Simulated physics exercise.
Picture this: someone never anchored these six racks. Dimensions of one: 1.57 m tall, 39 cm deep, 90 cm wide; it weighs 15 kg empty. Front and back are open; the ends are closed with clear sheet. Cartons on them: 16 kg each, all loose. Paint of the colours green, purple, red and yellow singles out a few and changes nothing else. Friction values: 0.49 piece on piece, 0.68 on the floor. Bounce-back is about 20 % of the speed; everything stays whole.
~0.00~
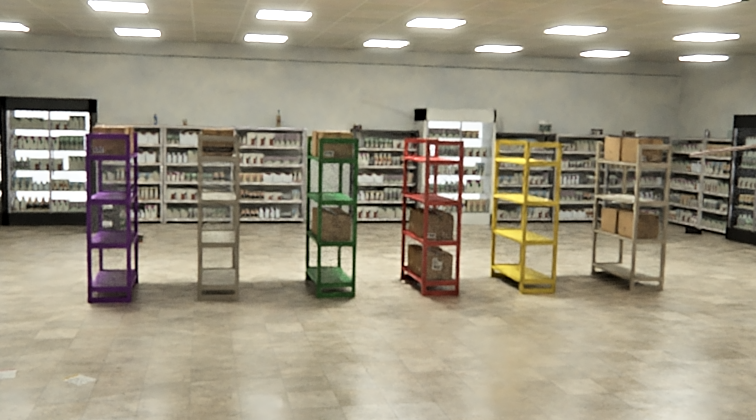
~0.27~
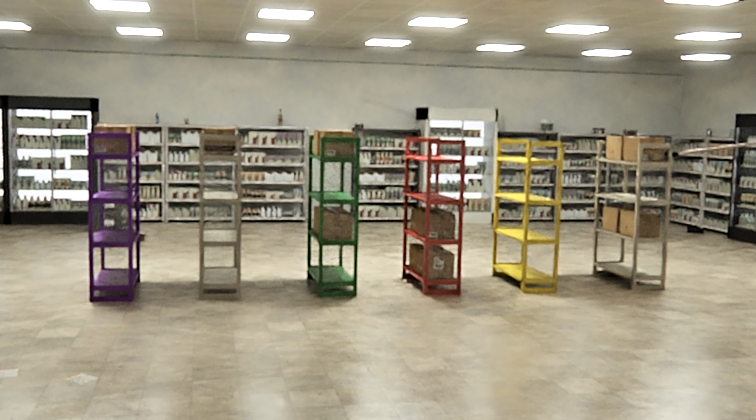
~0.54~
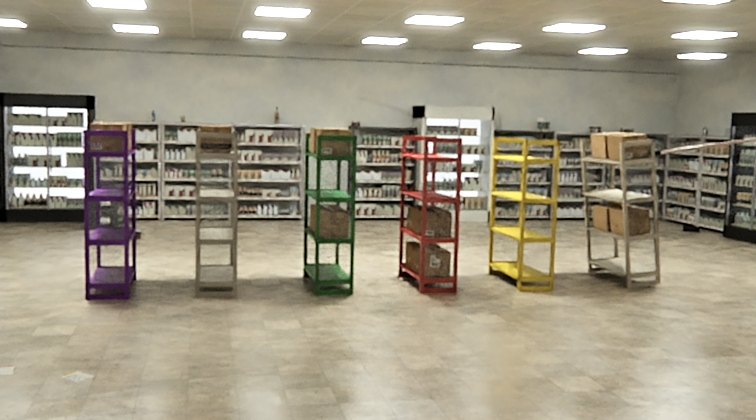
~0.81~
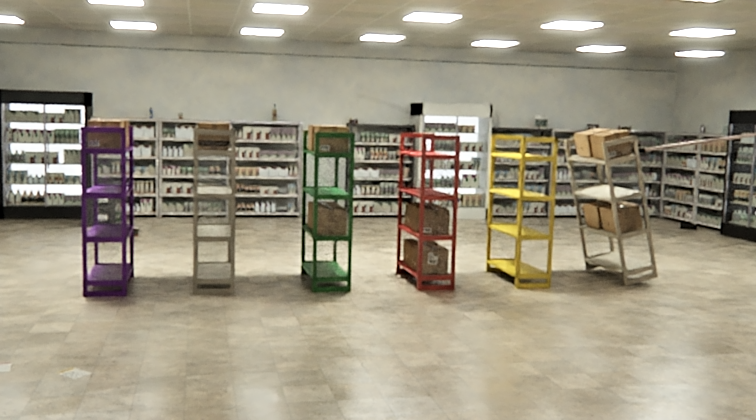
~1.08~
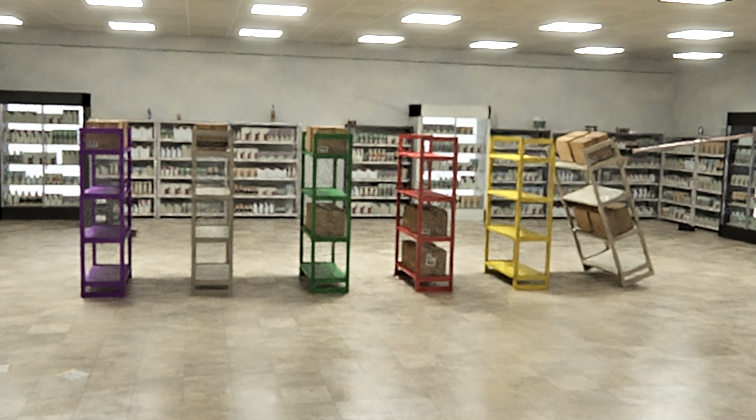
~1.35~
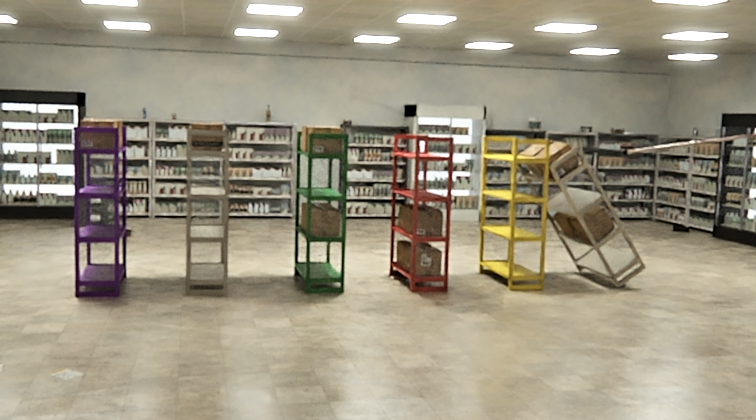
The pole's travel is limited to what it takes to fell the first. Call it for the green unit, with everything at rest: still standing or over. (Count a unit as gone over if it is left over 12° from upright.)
Stays.
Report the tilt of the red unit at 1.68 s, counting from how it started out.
Some 0 degrees.
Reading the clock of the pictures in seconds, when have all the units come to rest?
Near 3.5 s.
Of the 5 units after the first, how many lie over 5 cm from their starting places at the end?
Shifted count - 2.
Around 1.68 s, 4 cartons spilt or dropped; 1 of the 5 other units over; green unit unmoved; yellow unit tipped 27°.
Around 2.32 s, 4 cartons spilt or dropped; 2 of the 5 other units over; green unit unmoved; yellow unit tipped 45°.
Finally (3.6 s), 6 cartons spilt or dropped; 2 of the 5 other units over; green unit unmoved; yellow unit tipped 45°; red unit tipped 25°. Three left standing. Seen by the last camera, middles, green unit near (319, 209), yellow unit near (454, 219).
